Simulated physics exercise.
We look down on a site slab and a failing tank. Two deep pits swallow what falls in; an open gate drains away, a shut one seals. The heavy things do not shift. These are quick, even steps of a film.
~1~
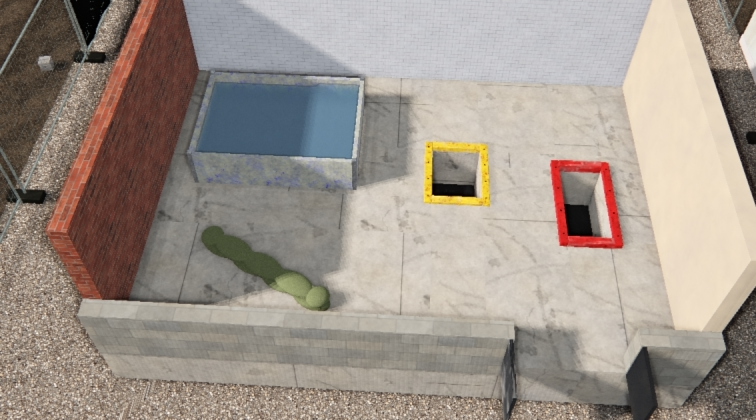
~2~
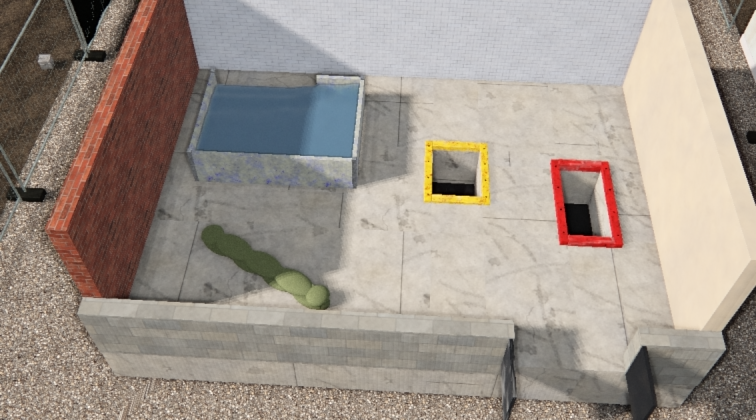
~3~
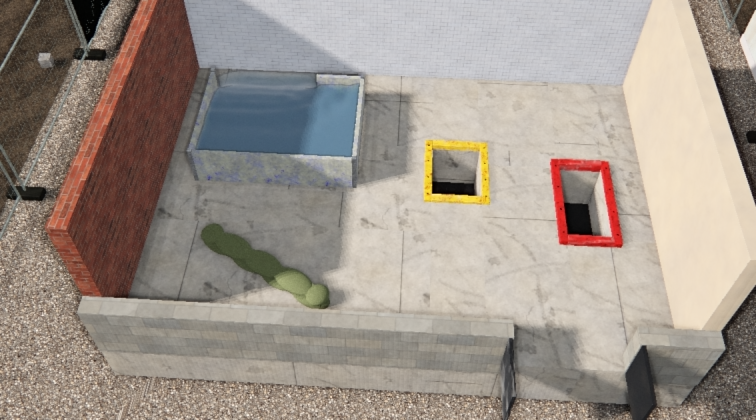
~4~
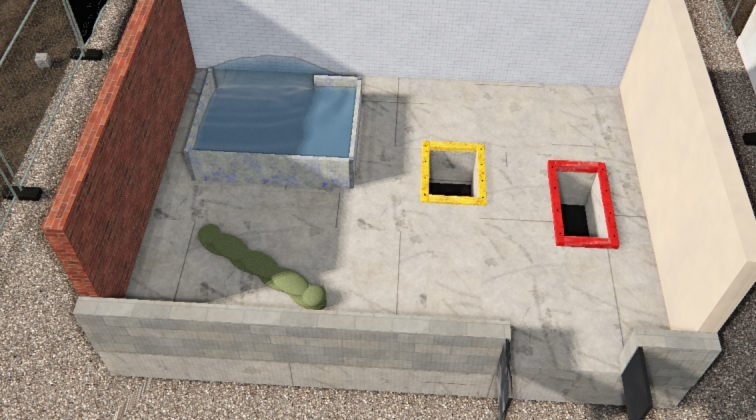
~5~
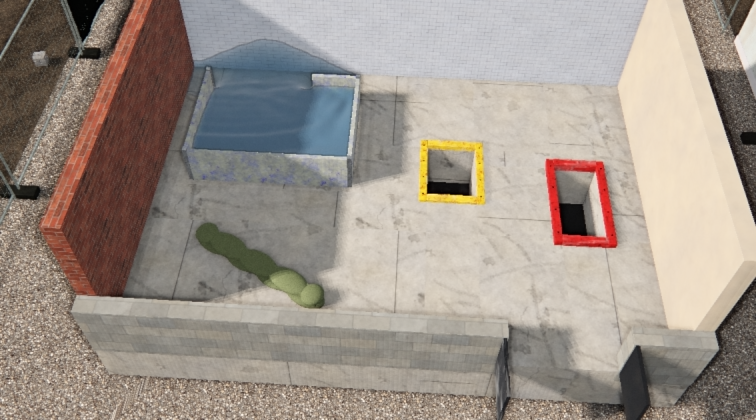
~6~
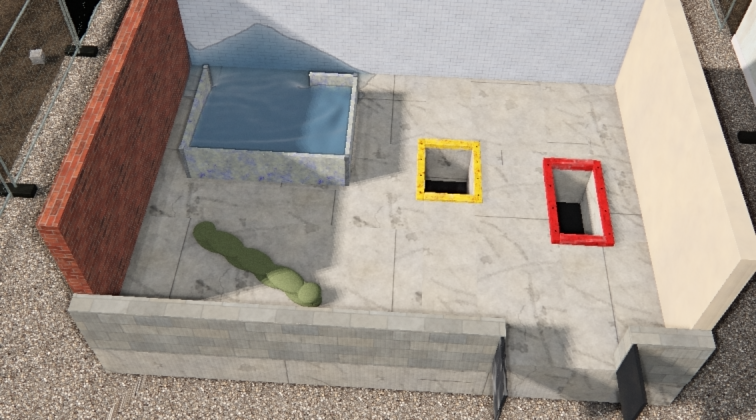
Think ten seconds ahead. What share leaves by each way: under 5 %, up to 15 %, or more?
One by one: The gate takes under 5 %; the red pit takes under 5 %; the yellow pit takes under 5 %.
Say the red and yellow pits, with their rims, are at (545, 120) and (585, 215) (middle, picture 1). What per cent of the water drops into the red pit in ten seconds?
Roughly, in per cent: Red 6.
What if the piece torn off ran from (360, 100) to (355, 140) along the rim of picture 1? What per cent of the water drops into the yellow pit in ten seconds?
Parts in a hundred: Yellow 30.
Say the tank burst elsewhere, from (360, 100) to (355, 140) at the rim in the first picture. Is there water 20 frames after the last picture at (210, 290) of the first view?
Verdict: No water.
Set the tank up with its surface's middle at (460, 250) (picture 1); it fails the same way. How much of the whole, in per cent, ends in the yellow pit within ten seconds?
Roughly, in per cent: Yellow 30.
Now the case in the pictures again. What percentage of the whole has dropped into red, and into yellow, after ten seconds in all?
Near 0 and 0 in a hundred.
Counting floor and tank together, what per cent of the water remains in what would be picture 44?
Some 100 per cent.
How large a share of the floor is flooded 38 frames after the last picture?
About 65 per cent.
A moment on, water covers 15 % of the floor; the gate 0 %, the red pit 0 %, the yellow pit 0 %.
Next, water covers 25 % of the floor; the gate 0 %, the red pit 0 %, the yellow pit 0 %.
Then, water covers 45 % of the floor; the gate 0 %, the red pit 0 %, the yellow pit 1 %.
Later, water covers 65 % of the floor; the gate 0 %, the red pit 0 %, the yellow pit 1 %.
In the end, water covers 90 % of the floor; the gate 2 %, the red pit 0 %, the yellow pit 1 %.
